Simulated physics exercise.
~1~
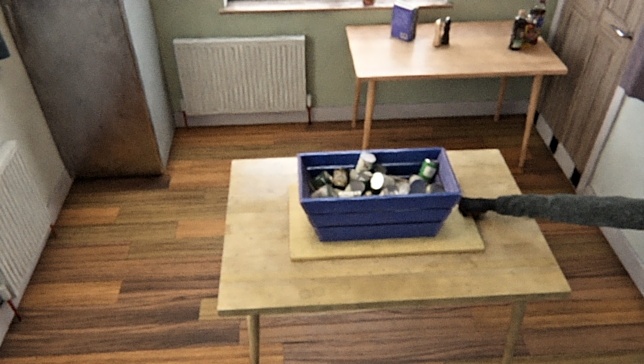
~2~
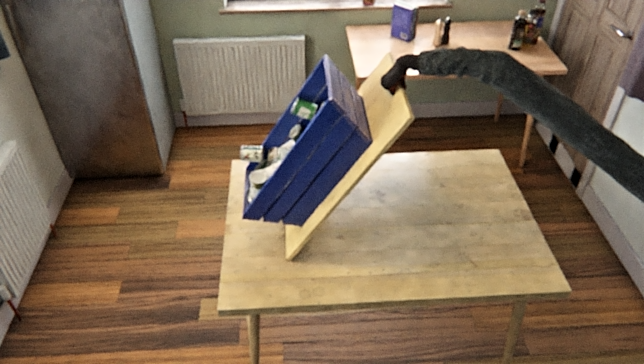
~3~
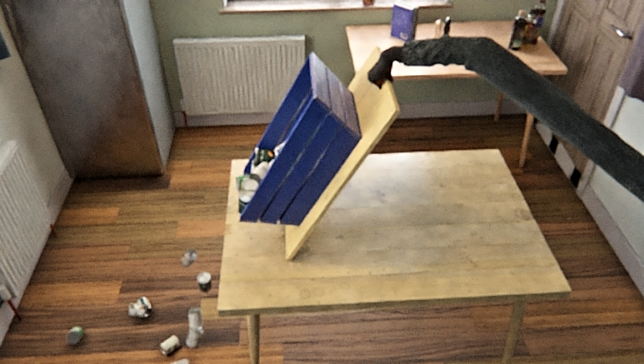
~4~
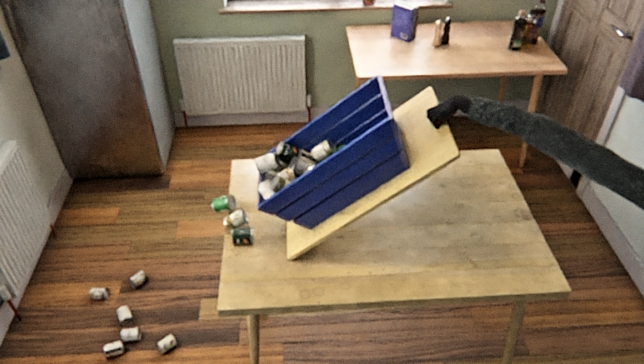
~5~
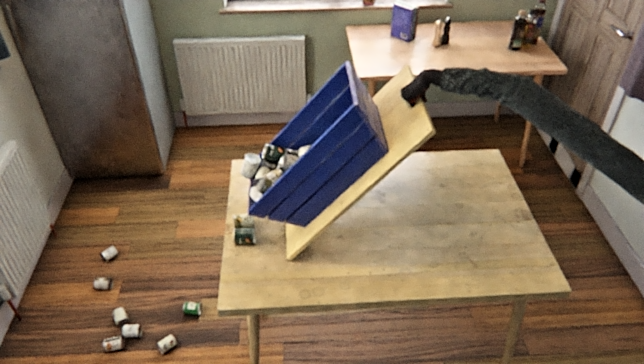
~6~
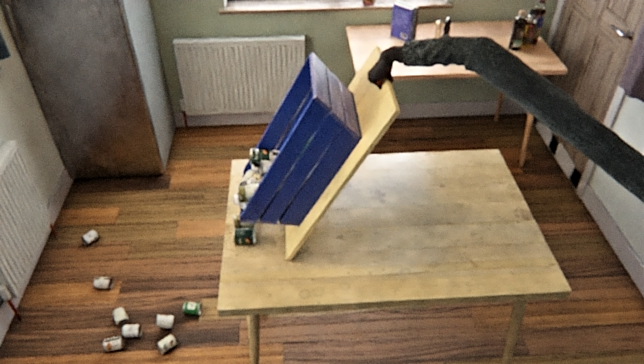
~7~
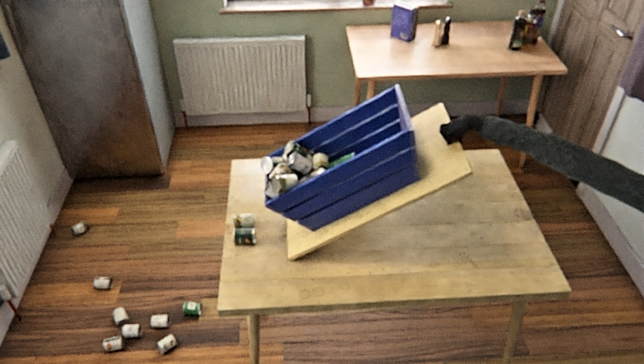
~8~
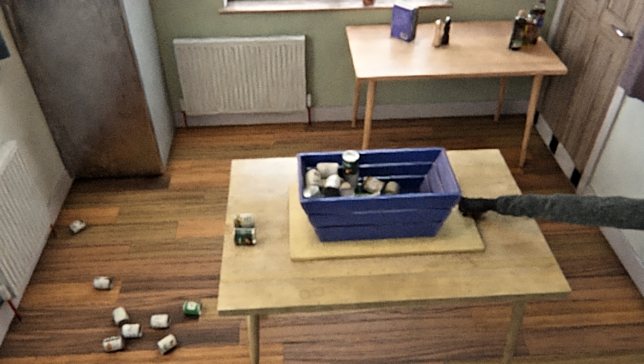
A dark arm tipped up a board holding a blue tub of small tins, spilling some onto the table and floor to the left, then partly lowered it, raised it again and laid it flat, with most tins still inside.
